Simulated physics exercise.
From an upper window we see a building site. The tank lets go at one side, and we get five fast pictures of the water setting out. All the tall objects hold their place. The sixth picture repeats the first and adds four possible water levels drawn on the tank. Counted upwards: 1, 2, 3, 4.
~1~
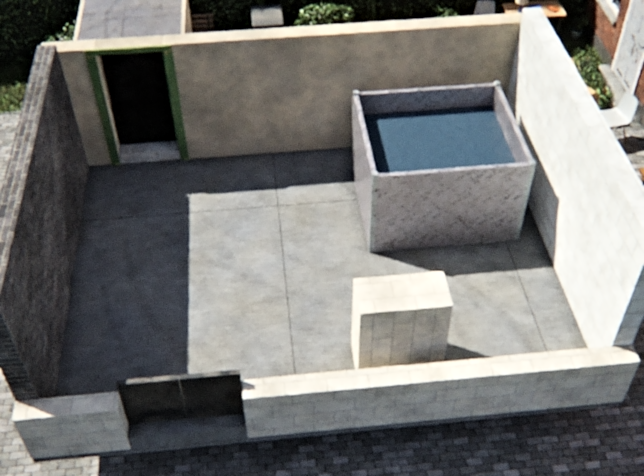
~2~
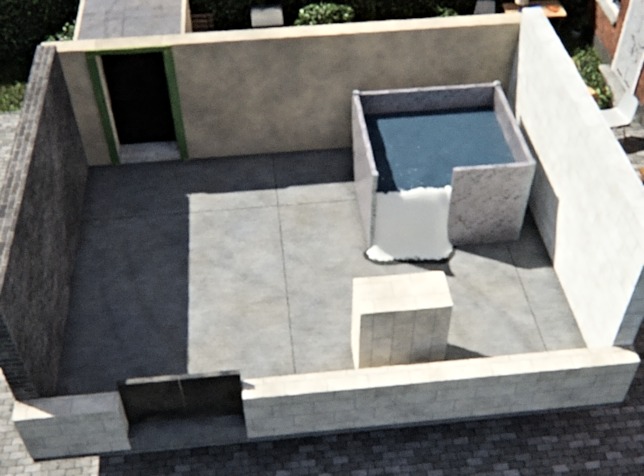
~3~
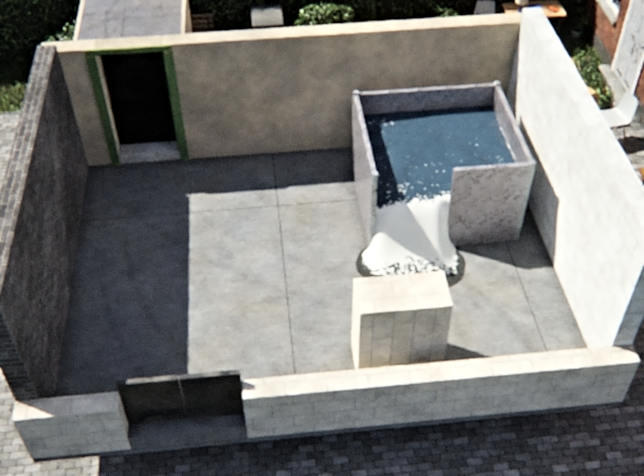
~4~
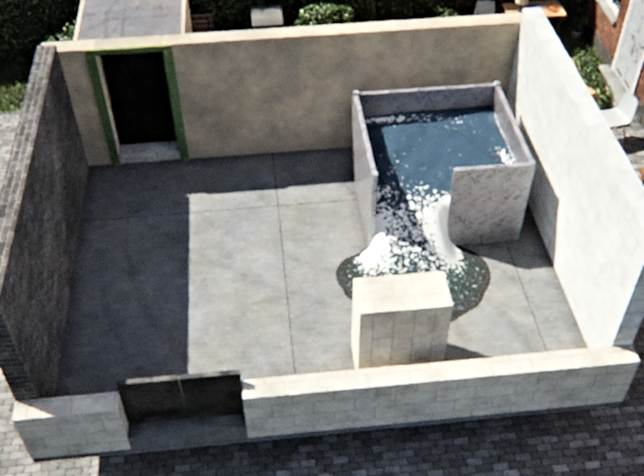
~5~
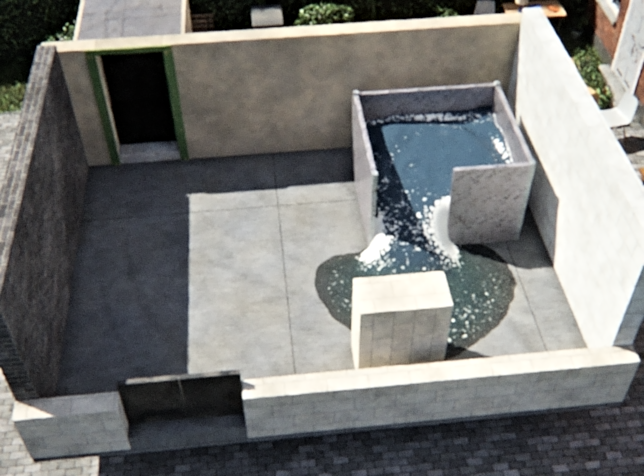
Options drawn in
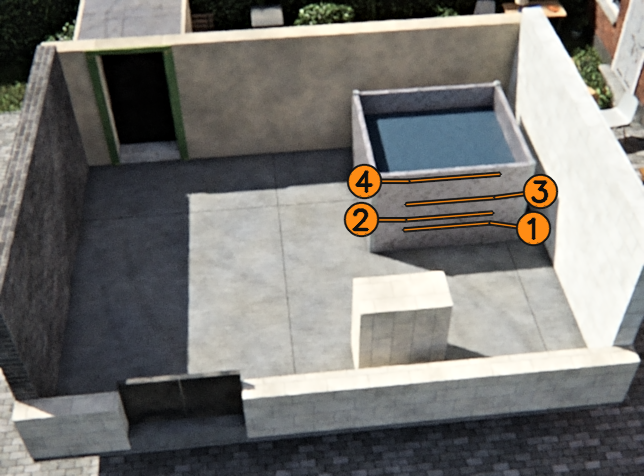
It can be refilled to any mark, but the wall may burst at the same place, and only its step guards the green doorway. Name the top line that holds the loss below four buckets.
The answer is mark 3.
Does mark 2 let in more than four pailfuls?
No.
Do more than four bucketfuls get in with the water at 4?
Yes, that goes wrong.
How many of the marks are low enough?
Three.
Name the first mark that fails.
Mark 4.
On the marked copy, 1 at (447, 226); 2 at (448, 216); 3 at (451, 201); 4 at (454, 177); from the bottom up 1, 2, 3, 4.
For mark 1, nothing gets over.
For mark 2, nothing gets over.
For mark 3, a splash gets over, under a bucket.
For mark 4, about 10 bucketfuls get in.
